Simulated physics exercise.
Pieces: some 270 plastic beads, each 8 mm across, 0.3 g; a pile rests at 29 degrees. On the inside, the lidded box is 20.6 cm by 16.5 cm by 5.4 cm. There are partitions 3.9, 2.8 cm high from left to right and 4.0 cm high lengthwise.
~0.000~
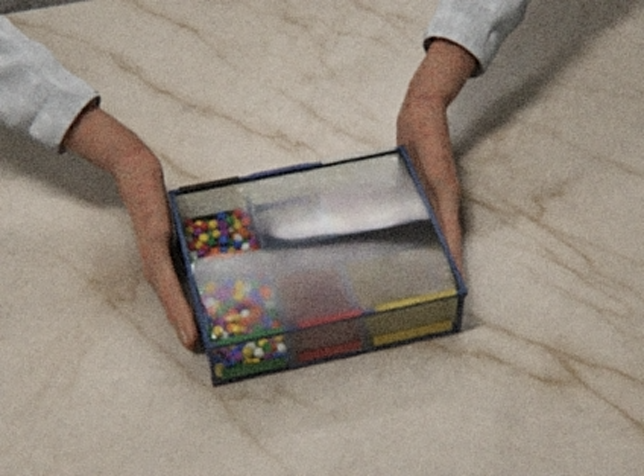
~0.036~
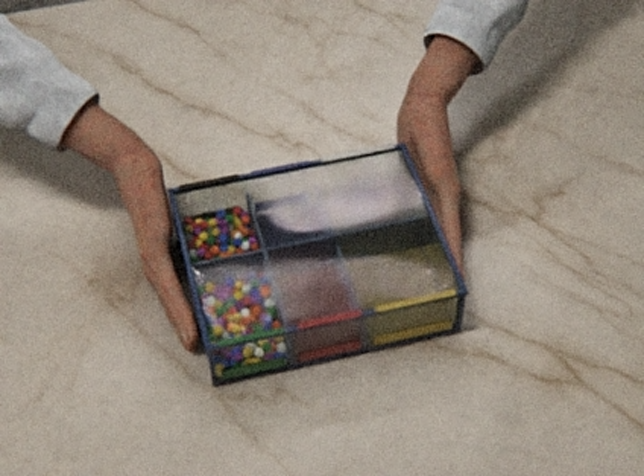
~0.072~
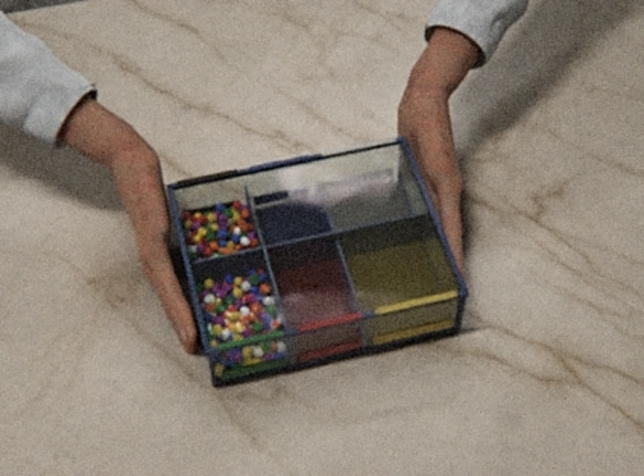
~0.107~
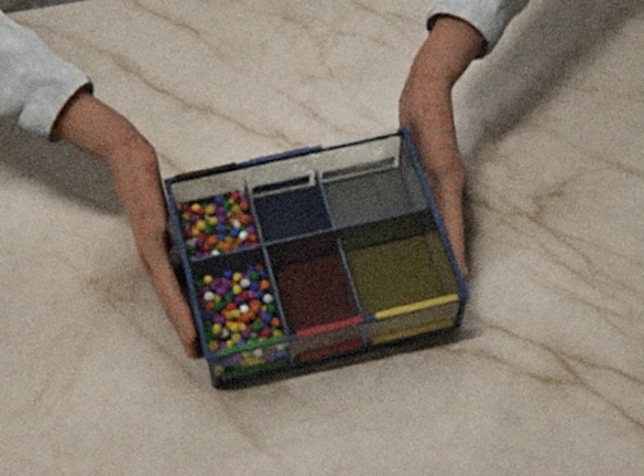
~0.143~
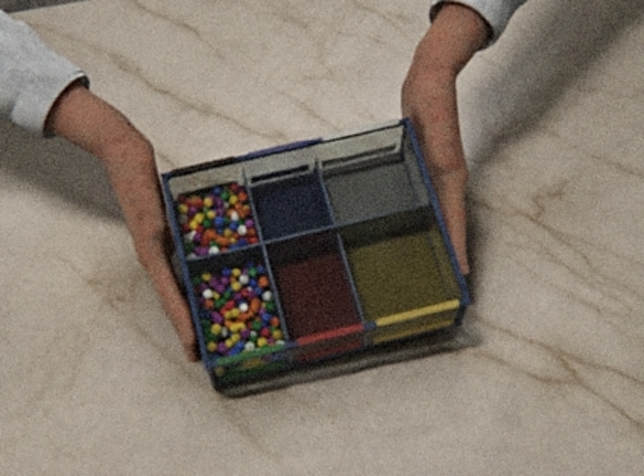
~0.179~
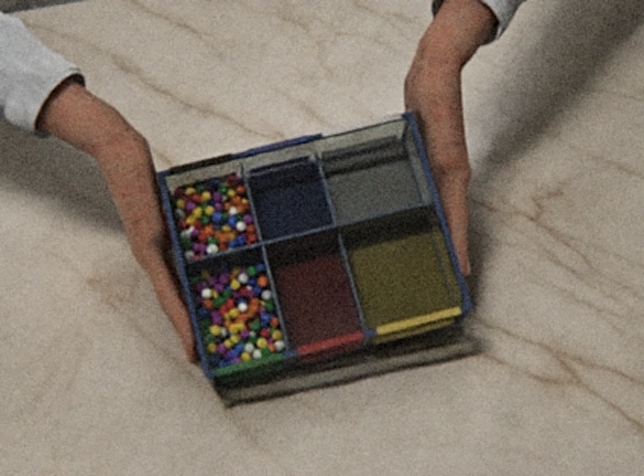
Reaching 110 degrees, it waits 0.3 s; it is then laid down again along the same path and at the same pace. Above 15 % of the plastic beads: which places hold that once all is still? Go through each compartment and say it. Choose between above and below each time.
Red: Below, blue: Below, green: Above, yellow: Below, white: Below, black: Above.
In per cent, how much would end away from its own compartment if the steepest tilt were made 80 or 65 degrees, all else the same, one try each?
Around 10 and 5 in a hundred, respectively.
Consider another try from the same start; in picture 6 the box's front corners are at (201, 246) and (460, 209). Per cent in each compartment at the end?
It comes out as red at 0 percent, blue at 5 percent, green at 40 percent, yellow at 0 percent, white at 5 percent and black at 50 percent.
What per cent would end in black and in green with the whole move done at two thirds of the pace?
Final split: Black = 40 %, green = 60 %.
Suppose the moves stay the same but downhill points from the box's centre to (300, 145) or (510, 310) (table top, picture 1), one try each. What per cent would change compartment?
Estimate: Some 20 % and some 25 % respectively.
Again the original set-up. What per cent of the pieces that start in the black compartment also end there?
I'd put it at roughly 80 per cent.
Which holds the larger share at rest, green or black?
The green compartment ends up with more.
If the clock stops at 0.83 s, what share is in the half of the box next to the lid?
Roughly 60 per cent.
Then, at 0.83 s, tilt 110 degrees; green 55 %, black 45 %.
Then, at 1.27 s, tilt 60 degrees; green 55 %, black 45 %.
Then, at 1.78 s, tilt 0 degrees; green 60 %, black 40 %.
By 2.2 s all is still; red 0 %, blue 0 %, green 60 %, yellow 0 %, white 0 %, black 40 %.
